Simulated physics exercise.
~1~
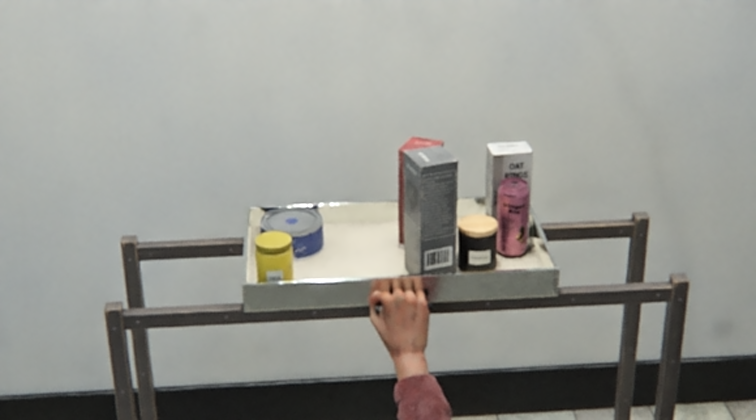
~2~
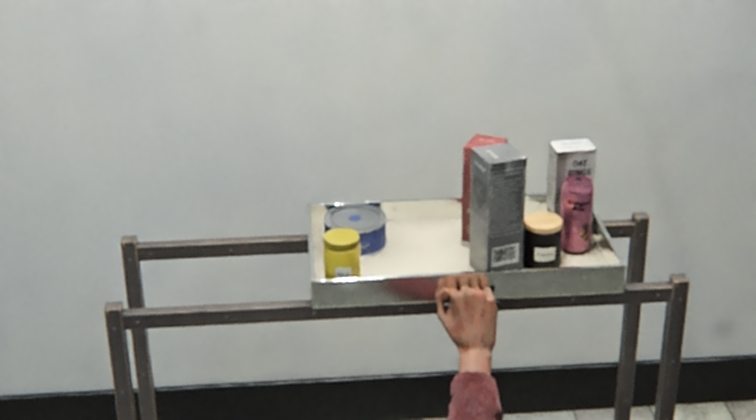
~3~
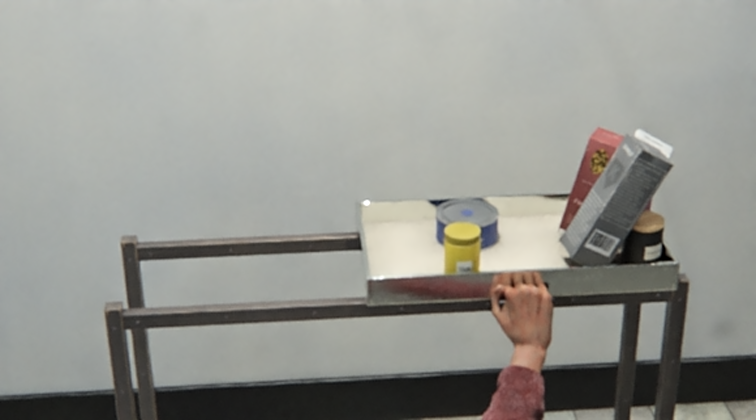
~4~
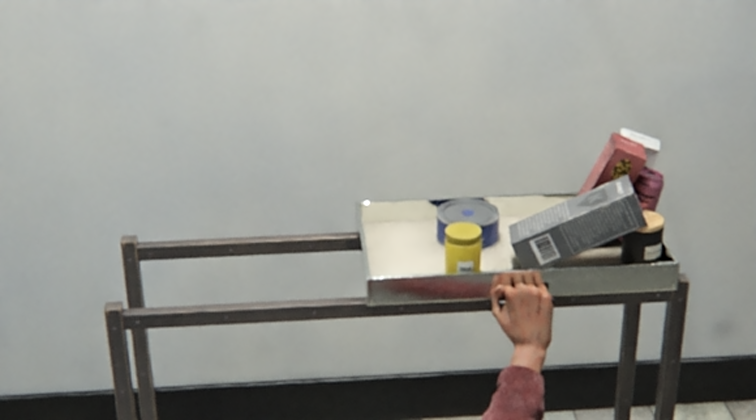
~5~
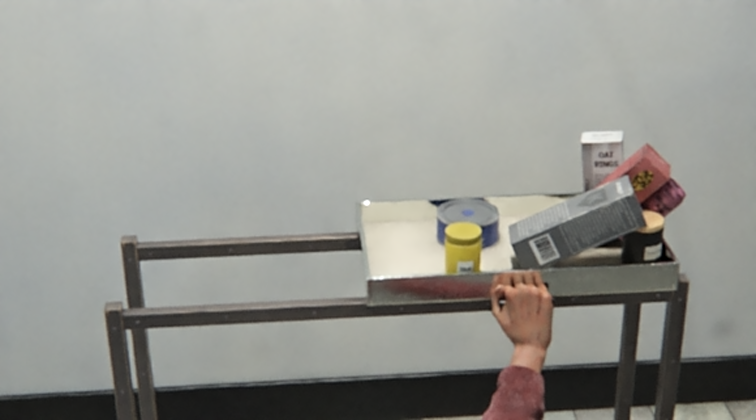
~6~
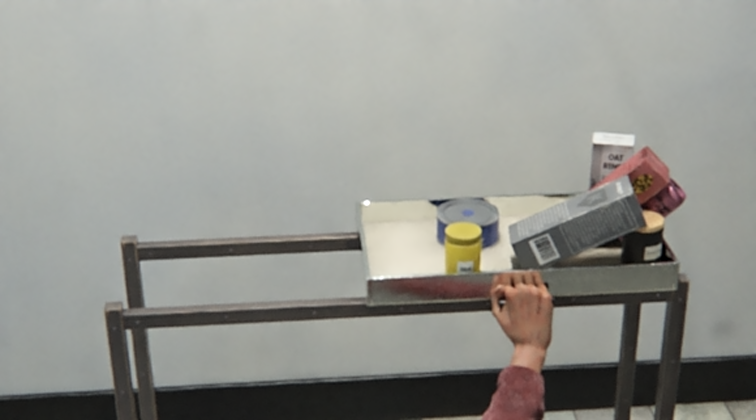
A hand shoves a loaded tray right until it stops, and the taller items topple.
